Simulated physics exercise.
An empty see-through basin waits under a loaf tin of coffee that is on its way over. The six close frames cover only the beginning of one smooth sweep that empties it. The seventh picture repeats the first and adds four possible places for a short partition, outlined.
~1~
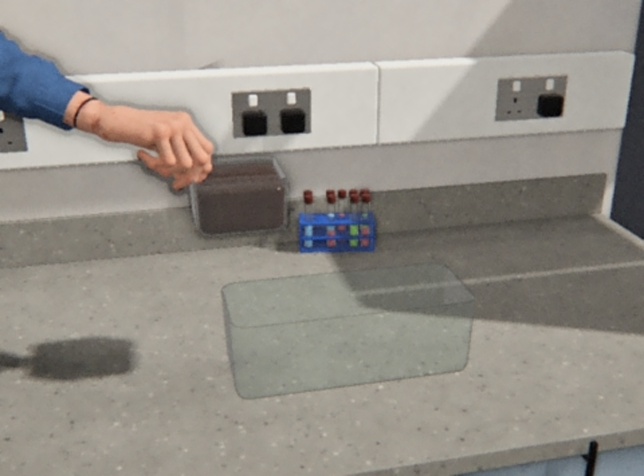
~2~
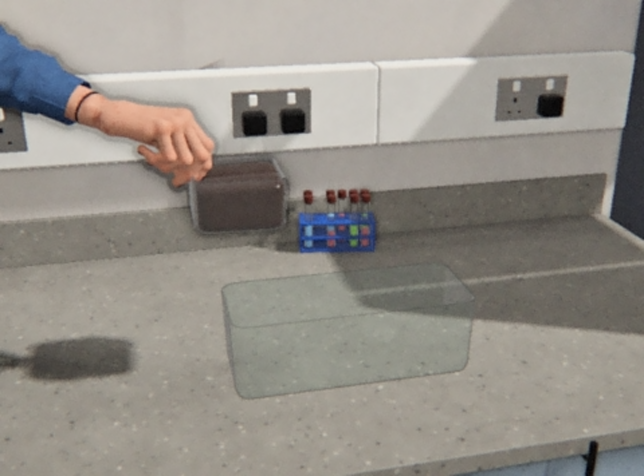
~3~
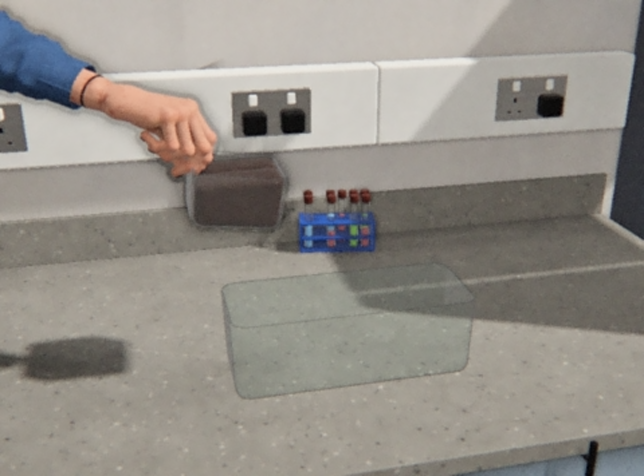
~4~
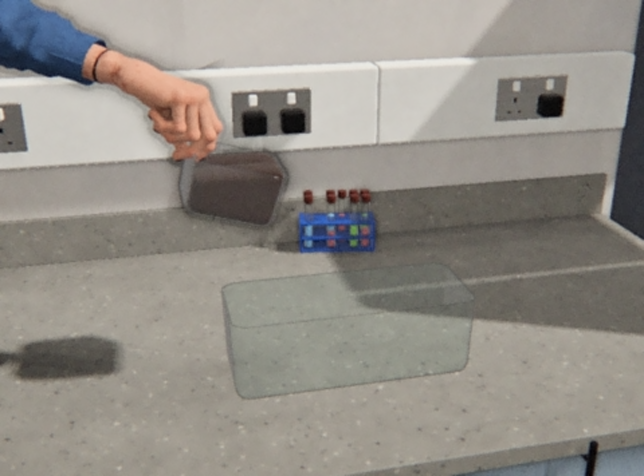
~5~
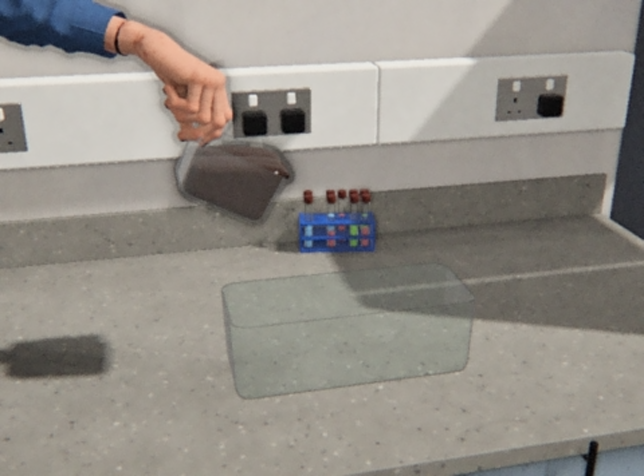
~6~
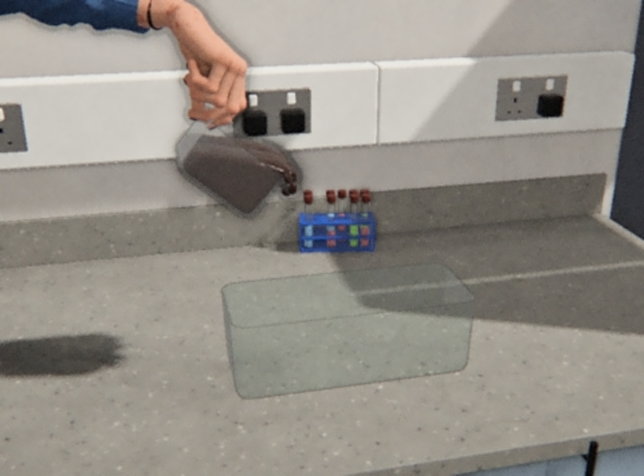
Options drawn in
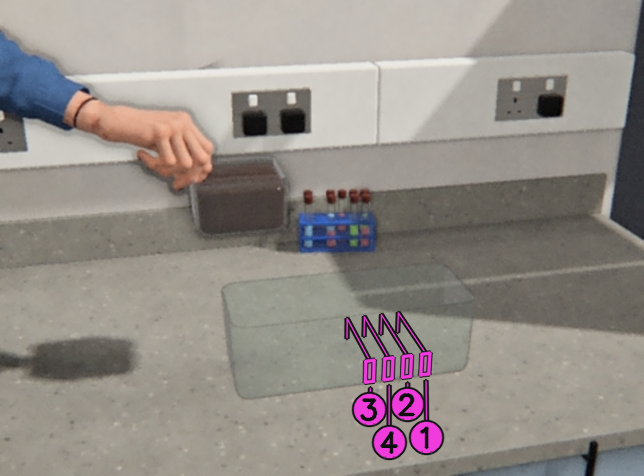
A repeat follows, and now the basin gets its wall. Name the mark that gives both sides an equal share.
It is 4.
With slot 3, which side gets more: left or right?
More ends on the right.
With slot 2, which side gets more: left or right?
More ends on the left.
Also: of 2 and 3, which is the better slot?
The answer is 3.
In magenta, 1 at (425, 380); 2 at (407, 383); 3 at (370, 388); 4 at (389, 385).
With 1, about 77 % ends left of the wall and 15 % right of it; 8 % is lost outside.
With 2, about 74 % ends left of the wall and 19 % right of it; 7 % is lost outside.
With 3, about 31 % ends left of the wall and 63 % right of it; 5 % is lost outside.
With 4, about 48 % ends left of the wall and 45 % right of it; 7 % is lost outside.
